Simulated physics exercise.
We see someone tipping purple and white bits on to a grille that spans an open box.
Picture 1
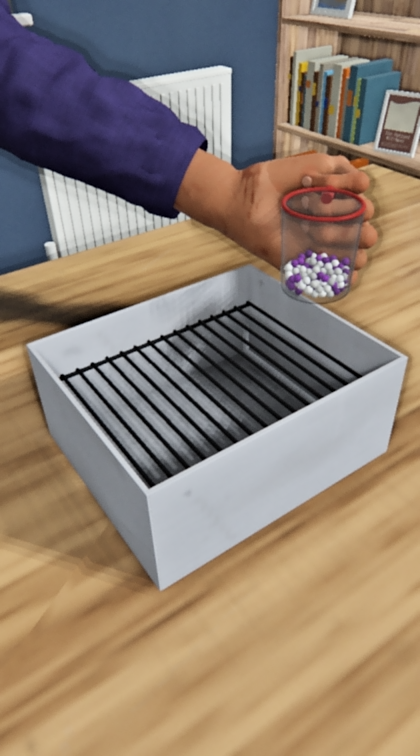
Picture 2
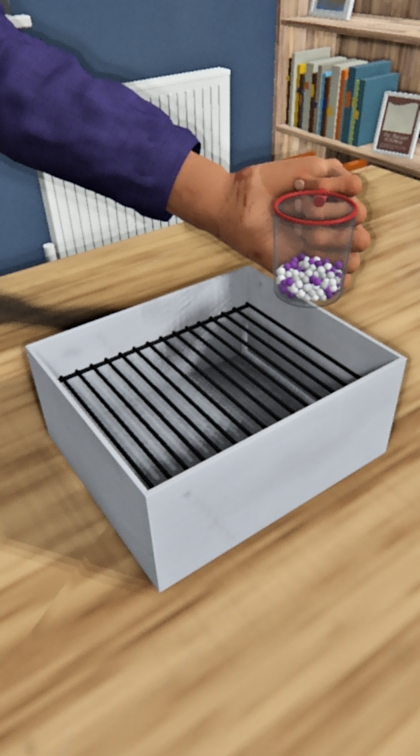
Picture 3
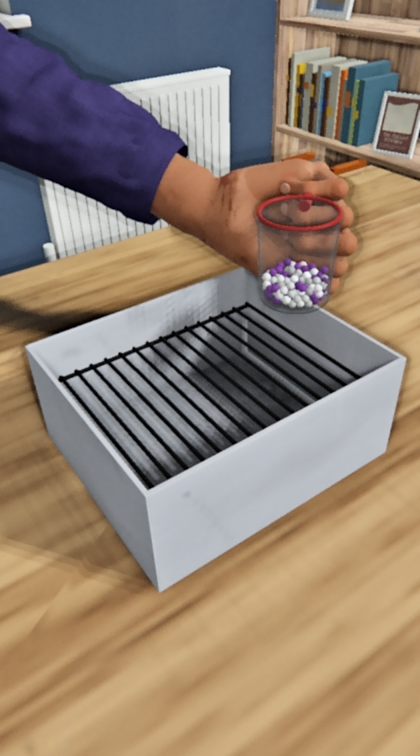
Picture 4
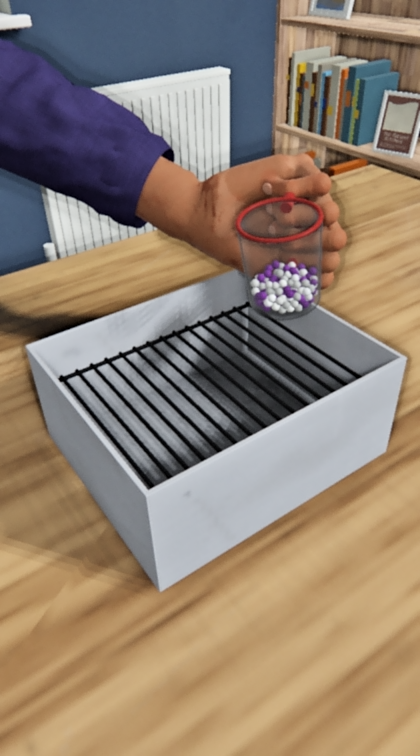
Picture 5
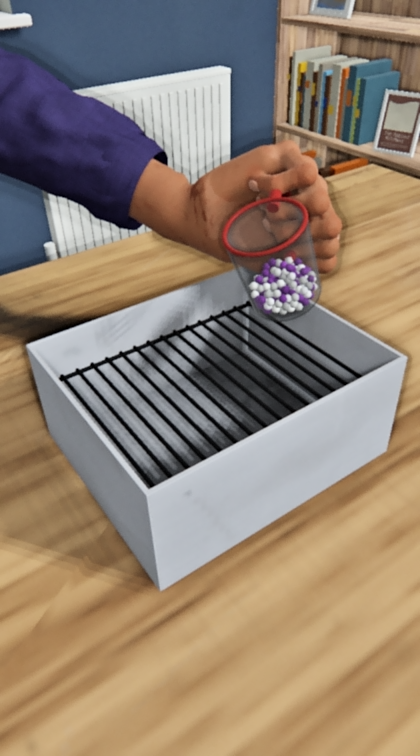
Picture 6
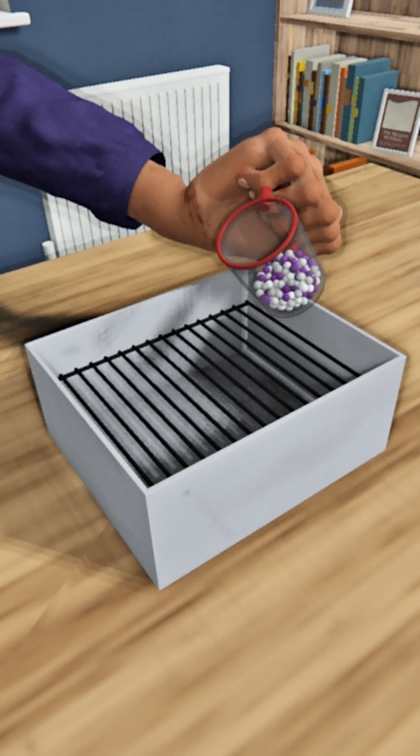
A hand in a dark purple sleeve holds a clear, red-rimmed cup of small purple and white balls over an open pale grey box on a wooden table, seen from above at an angle. Black bars span the box, with a white radiator against a blue wall and a bookshelf behind. The cup moves left, then leans left toward the bars, the balls still inside, while the view stays still.
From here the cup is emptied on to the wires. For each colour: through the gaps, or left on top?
In the end the purple ones end up below, and the white ones end up below.
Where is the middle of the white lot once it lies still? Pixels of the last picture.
At about (242, 438).
Then, 0.35 s past the last view, purple ones, all in the cup; white ones, all in the cup.
Then, 0.72 s past the last view, purple ones, all in the cup; white ones, all in the cup.
Then, 1.16 s past the last view, purple ones, about a quarter on or over the wires, most under the rack; white ones, a small part on or over the wires, most under the rack.
Finally, purple ones, all under the rack; white ones, all under the rack.
